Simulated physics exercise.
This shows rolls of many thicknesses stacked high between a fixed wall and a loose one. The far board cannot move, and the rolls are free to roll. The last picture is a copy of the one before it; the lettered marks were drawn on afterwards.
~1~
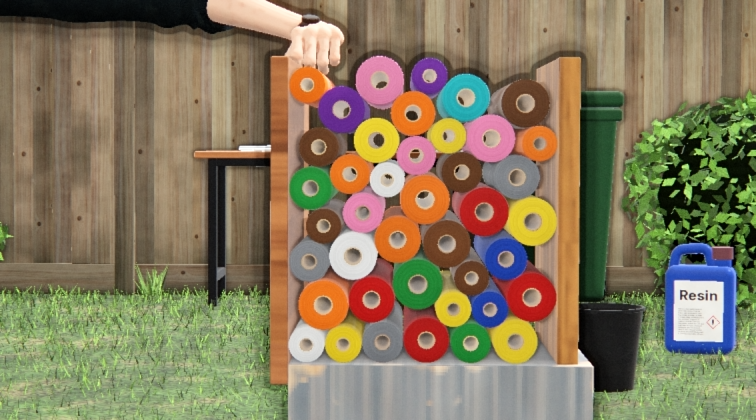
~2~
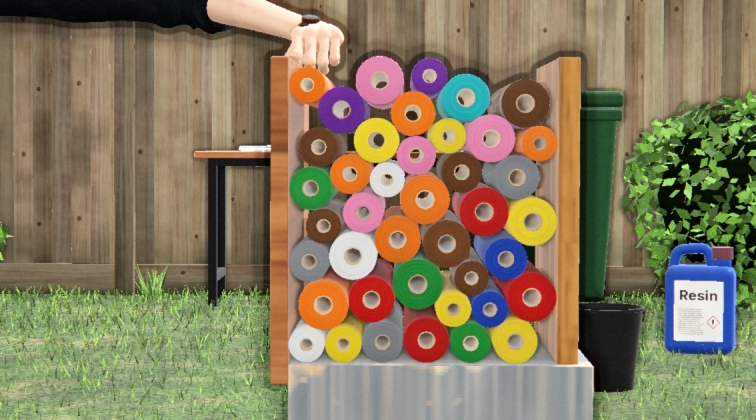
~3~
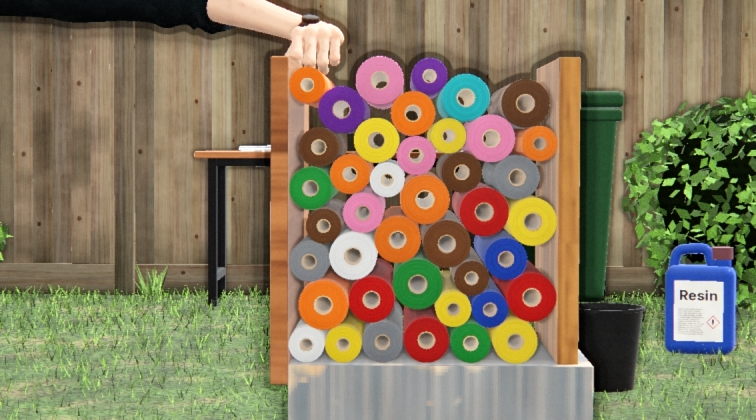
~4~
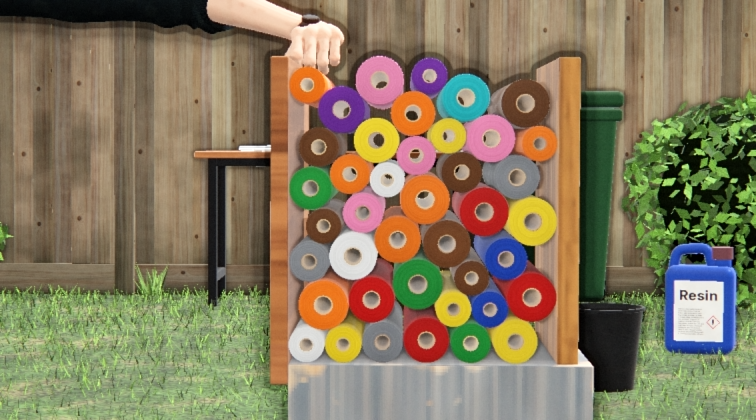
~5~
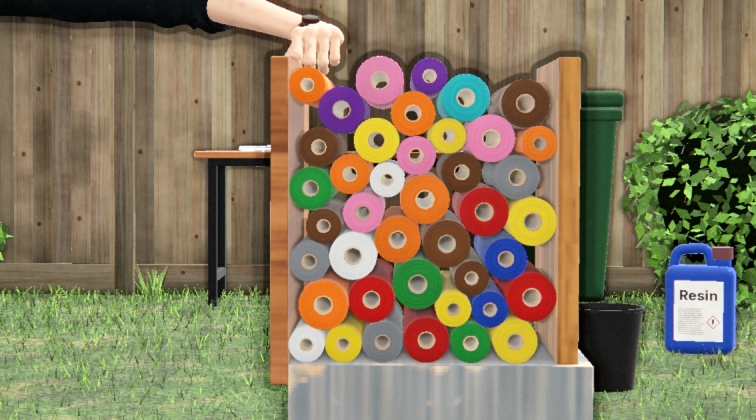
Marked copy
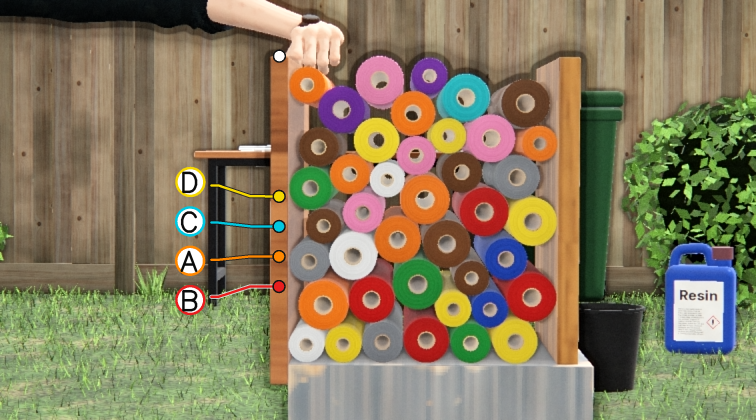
In a fenced yard, a hand rests atop stacked colourful rolls between boards, and nothing visibly moves.
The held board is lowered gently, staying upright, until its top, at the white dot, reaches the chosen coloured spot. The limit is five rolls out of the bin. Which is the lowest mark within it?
D is the limit.
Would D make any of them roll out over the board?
Yes.
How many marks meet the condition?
The number is one.
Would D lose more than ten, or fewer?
At D, fewer than ten.
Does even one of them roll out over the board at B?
Yes.
On the marked copy, A at (279, 257); B at (279, 287); C at (279, 227); D at (279, 196); the white dot at (280, 56).
Following D. Soon after the start, top of the board (289, 121).
Later, top of the board (289, 193).
In the end, top of the board (289, 196), four out over the board.
As for the rest, A more than five out over the board; B more than five out over the board; C six out over the board.
